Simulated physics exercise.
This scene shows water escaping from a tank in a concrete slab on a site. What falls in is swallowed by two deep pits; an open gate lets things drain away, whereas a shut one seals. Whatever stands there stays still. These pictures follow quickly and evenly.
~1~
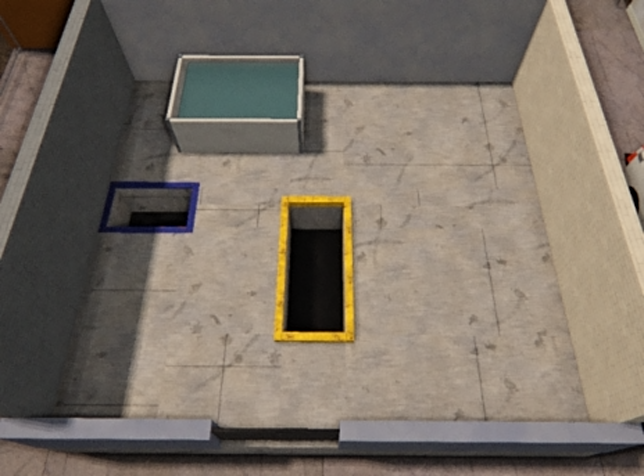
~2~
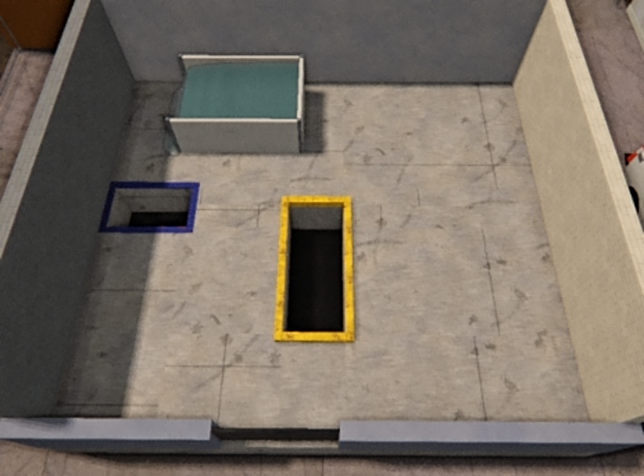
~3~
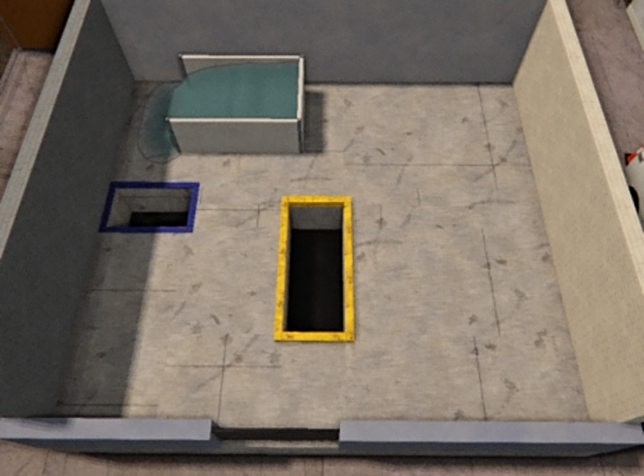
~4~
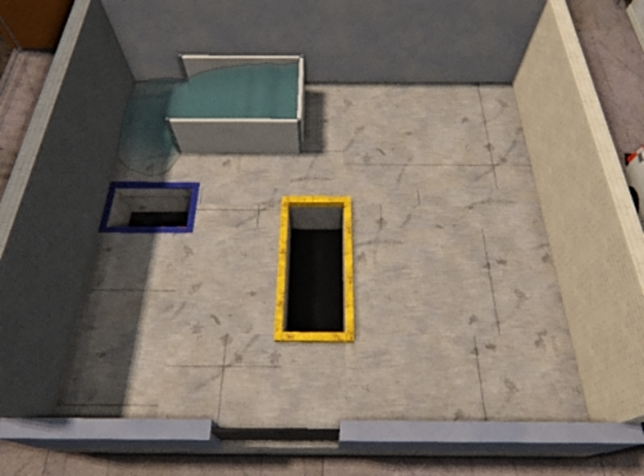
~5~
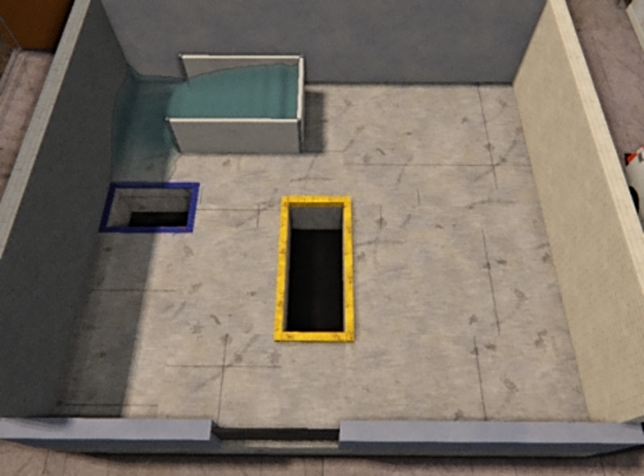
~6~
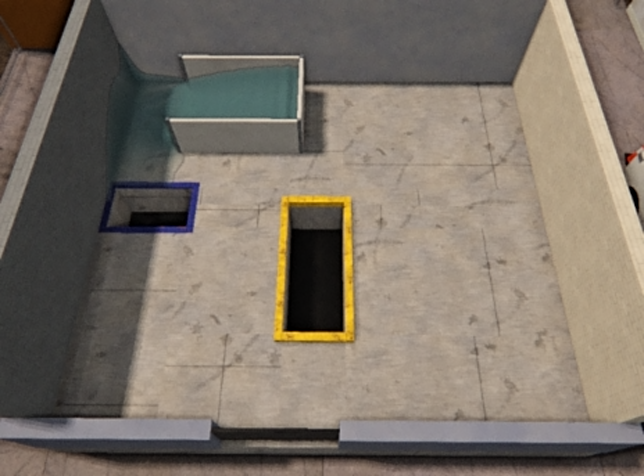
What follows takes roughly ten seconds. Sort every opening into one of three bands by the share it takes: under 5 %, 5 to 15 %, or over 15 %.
The gate takes under 5 %; the blue pit takes over 15 %; the yellow pit takes under 5 %.
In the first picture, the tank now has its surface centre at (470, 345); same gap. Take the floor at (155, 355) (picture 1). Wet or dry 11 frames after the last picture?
Result: Inundated.
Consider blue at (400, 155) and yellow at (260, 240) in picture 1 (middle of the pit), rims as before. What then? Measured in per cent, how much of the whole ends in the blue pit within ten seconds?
So the blue pit ends up with 4 in a hundred.
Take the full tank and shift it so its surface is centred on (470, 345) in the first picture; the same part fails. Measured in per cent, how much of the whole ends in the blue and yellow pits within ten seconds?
Tally in per cent - blue pit 35; yellow pit 20.
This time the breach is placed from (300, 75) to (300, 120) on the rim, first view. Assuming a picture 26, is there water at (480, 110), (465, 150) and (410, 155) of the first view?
Result, in sequence: Inundated; inundated; inundated.
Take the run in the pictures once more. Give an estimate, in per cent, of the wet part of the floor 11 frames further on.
It comes to roughly 10 in a hundred.
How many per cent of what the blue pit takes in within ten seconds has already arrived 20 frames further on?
Close to 60 percent.
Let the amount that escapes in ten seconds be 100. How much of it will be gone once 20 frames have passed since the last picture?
I make it 60 per cent.
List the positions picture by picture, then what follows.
Still water in the open tank at (238, 91), in the first picture.
The front is at a hidden place, out from the gap at (184, 111), in the second picture.
The front is at (169, 83), out from the gap at (185, 112), in the third picture.
Water pours out at (185, 113) and has run to (138, 85), in the fourth picture.
The front is at (112, 180), out from the gap at (185, 113), in the fifth picture.
The front is at (108, 197), out from the gap at (185, 113), in the sixth picture.
A moment on, water covers 10 % of the floor; the gate 0 %, the blue pit 5 %, the yellow pit 0 %.
Next, water covers 10 % of the floor; the gate 0 %, the blue pit 18 %, the yellow pit 0 %.
Then, water covers 20 % of the floor; the gate 0 %, the blue pit 38 %, the yellow pit 0 %.
Later, water covers 20 % of the floor; the gate 0 %, the blue pit 52 %, the yellow pit 0 %.
In the end, water covers 25 % of the floor; the gate 0 %, the blue pit 66 %, the yellow pit 0 %.
